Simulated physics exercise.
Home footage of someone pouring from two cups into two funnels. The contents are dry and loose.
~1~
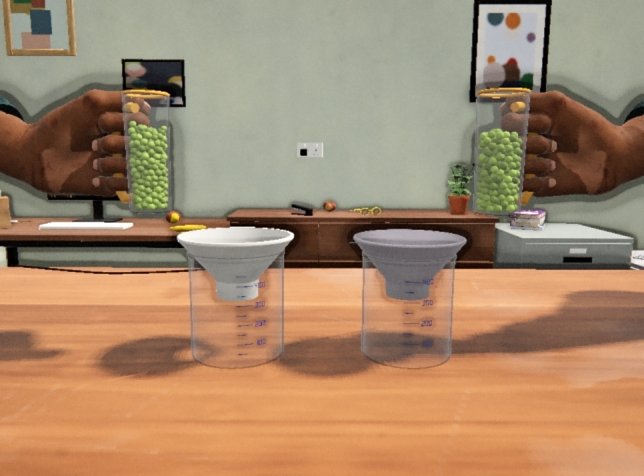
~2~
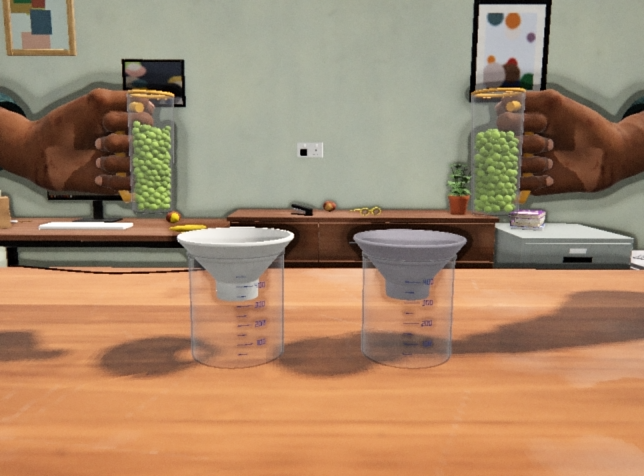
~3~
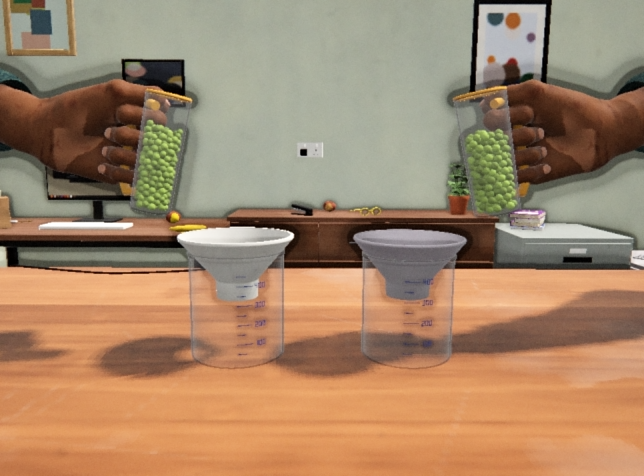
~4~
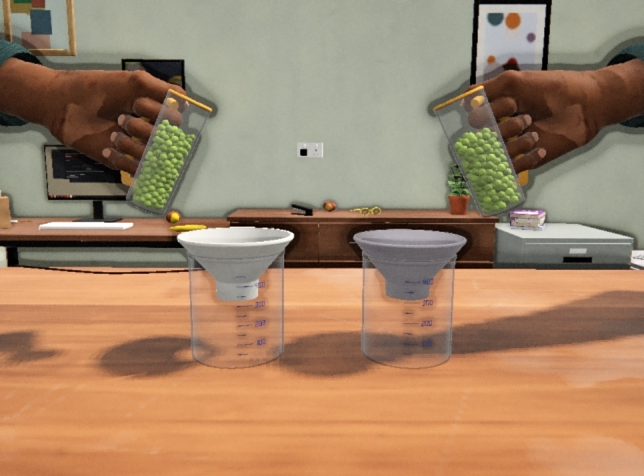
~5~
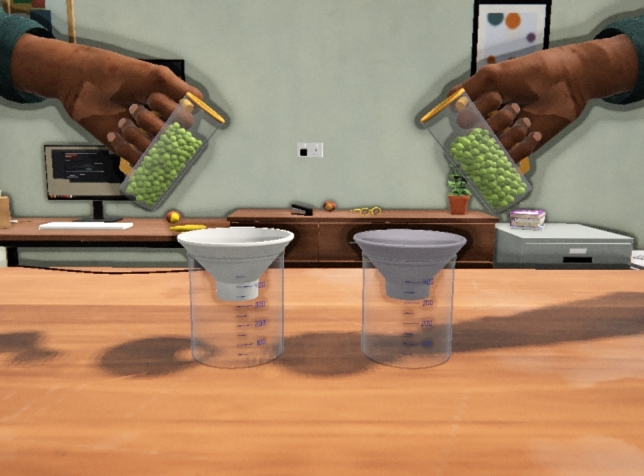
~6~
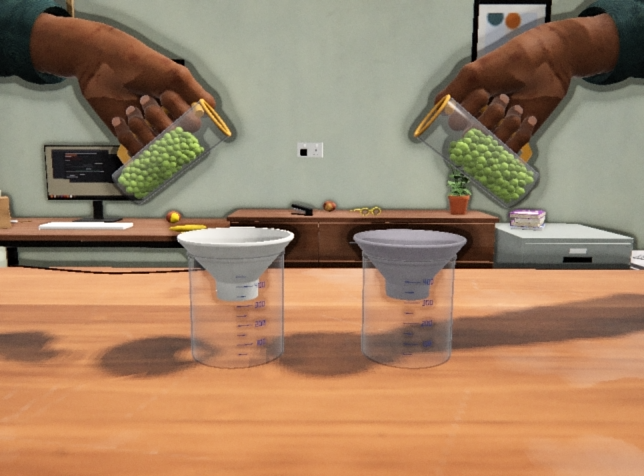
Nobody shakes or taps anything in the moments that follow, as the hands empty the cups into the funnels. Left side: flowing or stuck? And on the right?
At the end, left funnel: Watch it pour right through; right funnel: Watch it pour right through.
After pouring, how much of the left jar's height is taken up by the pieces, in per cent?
Reading: Around 15 %.
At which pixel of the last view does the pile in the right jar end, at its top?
Top at rest: Approx. (429, 330).
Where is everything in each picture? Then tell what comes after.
In the first picture, left funnel at (237, 245), outlet at (238, 296), about 6 pieces wide; left cup at (148, 154), holding dried peas; right funnel at (409, 247), outlet at (407, 295), about 5 pieces wide; right cup at (500, 154), holding dried peas.
In the second picture, left cup at (152, 154), upright; right cup at (496, 154), upright.
In the third picture, left cup at (160, 154), tipped 12°; right cup at (488, 154), tipped 12°.
In the fourth picture, left cup at (168, 154), tipped 25°; right cup at (481, 154), tipped 25°.
In the fifth picture, left cup at (171, 154), tipped 39°; right cup at (477, 154), tipped 39°.
In the sixth picture, left funnel at (237, 245), outlet at (238, 296); left cup at (171, 154), tipped 52°; right funnel at (409, 247), outlet at (407, 295); right cup at (477, 154), tipped 52°.
Then, 0.28 s past the last view, left, all still in the cup; right, all still in the cup.
Then, 0.58 s past the last view, left, all still in the cup; right, all still in the cup.
Then, 0.93 s past the last view, left, about half still in the cup, about a third in or over the funnel, about a quarter down in the jar; right, about half still in the cup, about a third in or over the funnel, about a quarter down in the jar.
Finally, left, all down in the jar; right, all down in the jar.
